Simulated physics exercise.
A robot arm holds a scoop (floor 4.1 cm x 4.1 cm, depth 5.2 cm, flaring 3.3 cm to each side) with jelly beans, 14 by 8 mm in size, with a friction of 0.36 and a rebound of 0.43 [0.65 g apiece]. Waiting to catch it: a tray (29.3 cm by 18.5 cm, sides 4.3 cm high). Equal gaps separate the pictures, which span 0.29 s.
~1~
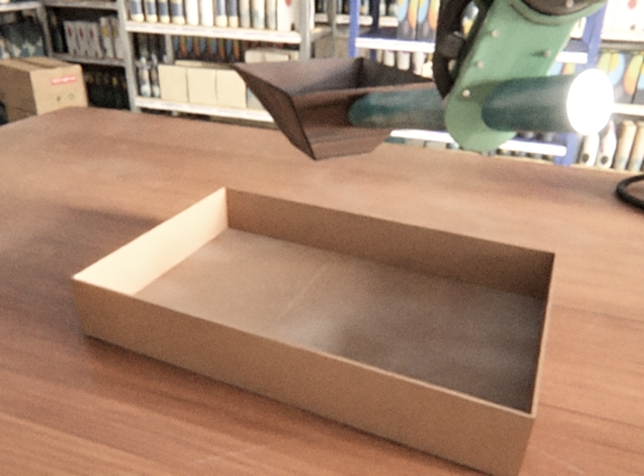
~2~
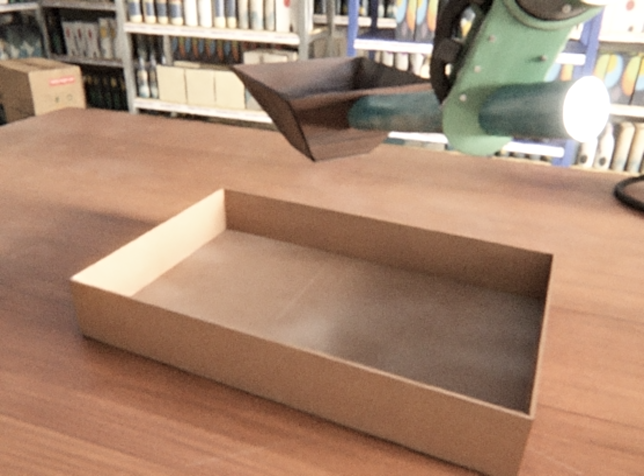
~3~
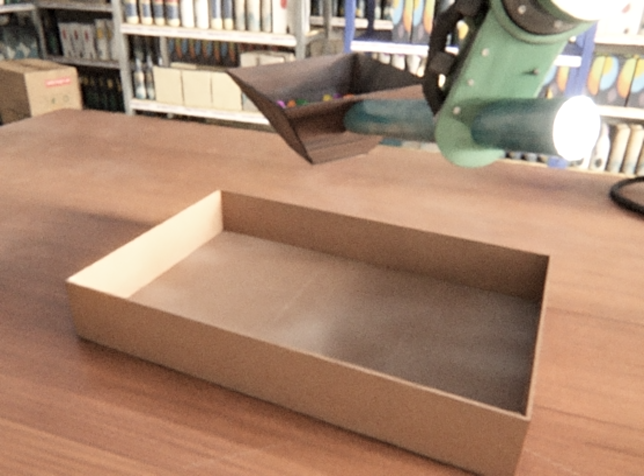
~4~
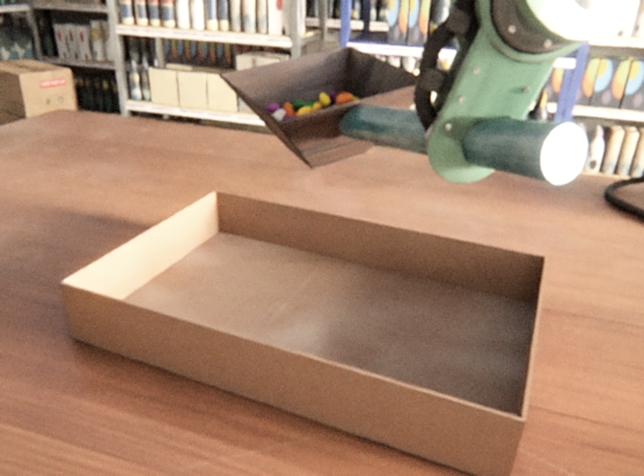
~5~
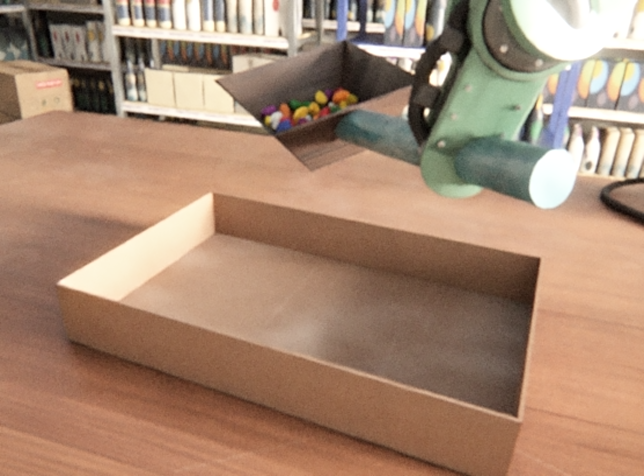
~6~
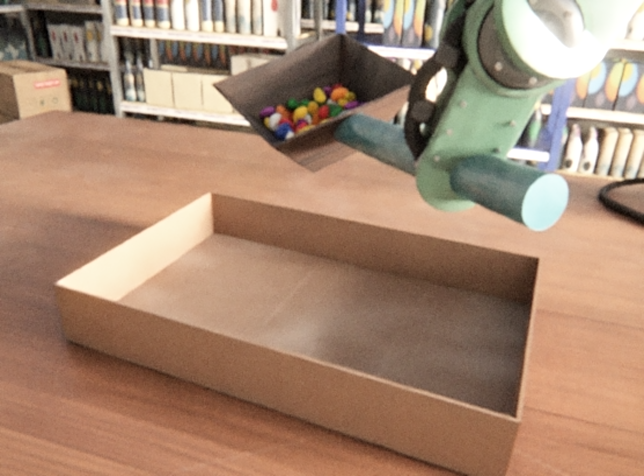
A green robot arm with a teal cylinder at its joint holds a dark, flared scoop above a wooden table, seen from slightly above with blurred shelves behind. Below it sits an empty, shallow cardboard-brown tray, with a brown box at the far left. The arm gradually tilts the scoop toward the front, bringing colourful jelly beans into view, while the view shifts very slightly.
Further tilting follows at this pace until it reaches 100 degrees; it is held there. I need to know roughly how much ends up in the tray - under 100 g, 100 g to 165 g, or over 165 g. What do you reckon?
The gain is below the lower mark.
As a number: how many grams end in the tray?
Mass reading, approx.: 60 g.
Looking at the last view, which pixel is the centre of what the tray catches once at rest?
Centre: Approx. (267, 349).
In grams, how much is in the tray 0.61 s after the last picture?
Roughly 0 g.
Then, 0.33 s after the last picture, tilt 49 degrees; 0 g in the tray, scoop holds 100 %.
Then, 0.61 s after the last picture, tilt 74 degrees; 1 g in the tray, scoop holds 100 %.
Then, 0.87 s after the last picture, tilt 97 degrees; 57 g in the tray, scoop holds 5 %.
Then, 1.12 s after the last picture, tilt 100 degrees; 62 g in the tray, scoop holds 0 %.
In the end, 62 g in the tray, scoop holds 0 %.
